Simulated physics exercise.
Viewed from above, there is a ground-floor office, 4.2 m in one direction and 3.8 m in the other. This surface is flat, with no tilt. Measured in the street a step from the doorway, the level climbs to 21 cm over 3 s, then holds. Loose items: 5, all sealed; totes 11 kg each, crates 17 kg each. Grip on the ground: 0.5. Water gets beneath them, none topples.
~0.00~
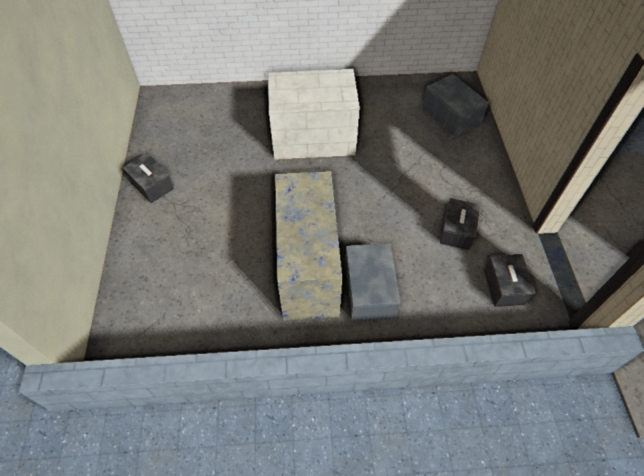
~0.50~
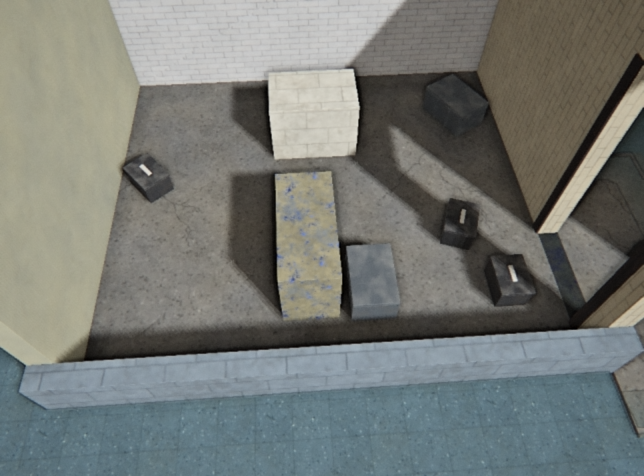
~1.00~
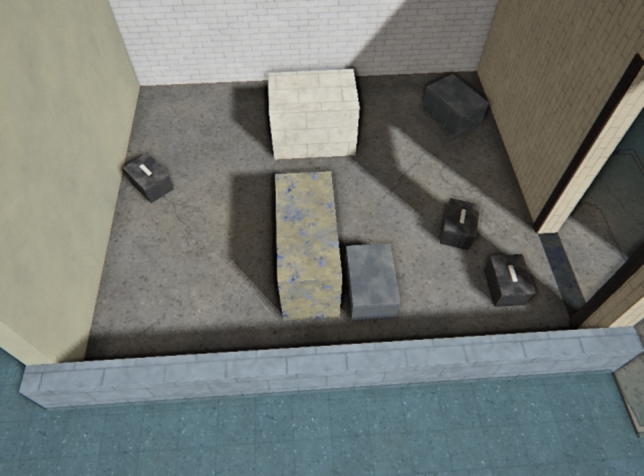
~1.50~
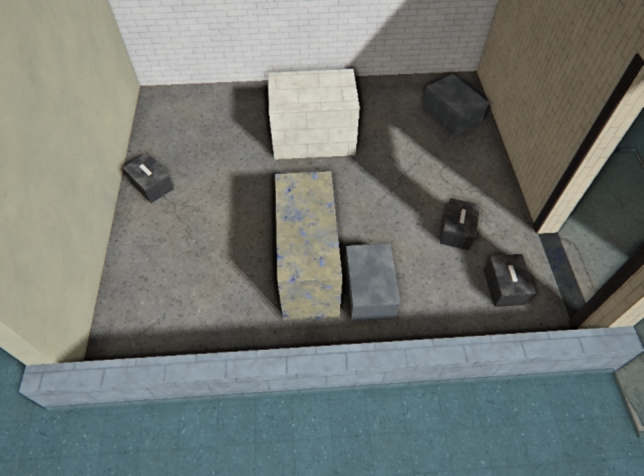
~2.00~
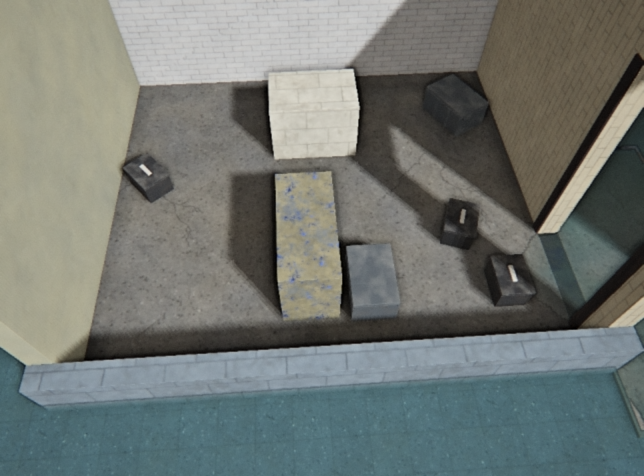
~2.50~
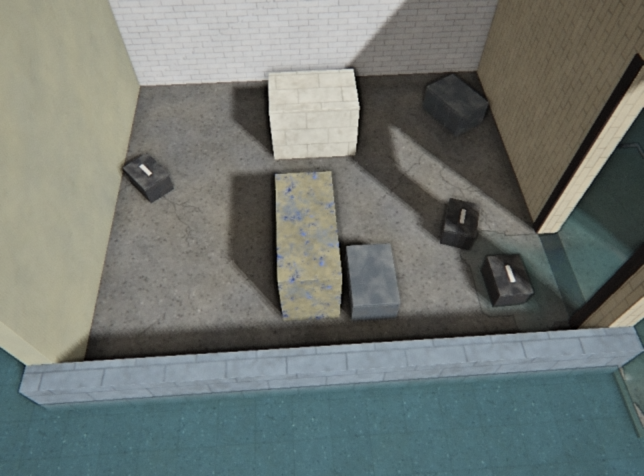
Water spreads across the street, then creeps through the doorway at right past unmoving boxes.
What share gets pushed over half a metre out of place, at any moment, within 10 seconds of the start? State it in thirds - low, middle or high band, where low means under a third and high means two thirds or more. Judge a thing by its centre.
Middle band.
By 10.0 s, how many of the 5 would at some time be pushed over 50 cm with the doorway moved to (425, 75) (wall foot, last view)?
That would give 3.
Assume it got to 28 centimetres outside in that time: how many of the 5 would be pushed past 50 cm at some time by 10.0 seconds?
Then 4 of them.
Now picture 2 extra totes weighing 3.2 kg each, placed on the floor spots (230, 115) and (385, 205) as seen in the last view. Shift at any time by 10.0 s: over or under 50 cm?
The first: Falls below it. The second: Exceeds it.
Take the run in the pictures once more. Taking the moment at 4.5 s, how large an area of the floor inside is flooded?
The covered patch comes to about 6.0 m2.
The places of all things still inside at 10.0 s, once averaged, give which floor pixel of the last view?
Mean position approx. (315, 208).
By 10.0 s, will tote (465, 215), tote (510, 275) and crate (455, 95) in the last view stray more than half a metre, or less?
Result, in turn: Exceeded / exceeded / stayed within.
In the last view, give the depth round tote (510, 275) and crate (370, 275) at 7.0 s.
First about 5 cm, second about 13 cm.
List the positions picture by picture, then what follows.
The first picture shows a tote at (513, 274), on the bottom; a crate at (457, 94), on the bottom; water covers 0.0 m2; 0 of 5 have shifted.
The second picture shows a tote at (513, 274), on the bottom; a crate at (457, 94), on the bottom; water covers 0.0 m2; 0 of 5 have shifted.
The third picture shows a tote at (513, 274), on the bottom; a crate at (457, 94) rests on the ground; 0.0 m2 under water; 0 of 5 have shifted.
The fourth picture shows a tote at (513, 274), on the bottom; a crate at (457, 94) rests on the ground; water covers 0.0 m2; 0 of 5 have shifted.
The fifth picture shows a tote at (513, 274) rests on the ground; a crate at (457, 94) rests on the ground; water covers 0.2 m2; 0 of 5 have shifted.
The sixth picture shows a tote at (510, 274) rests on the ground; a crate at (457, 94), on the bottom; 0.5 m2 under water; 0 of 5 have shifted.
After 3.5 s 1 of 5 are over 50 cm from their spots; 0 afloat.
After 4.5 s 2 of 5 are over 50 cm from their spots; 1 afloat.
After 7.0 s 2 of 5 are over 50 cm from their spots; 1 afloat.
After 10.0 s 3 of 5 are over 50 cm from their spots, and 3 have been at some point; 0 afloat.
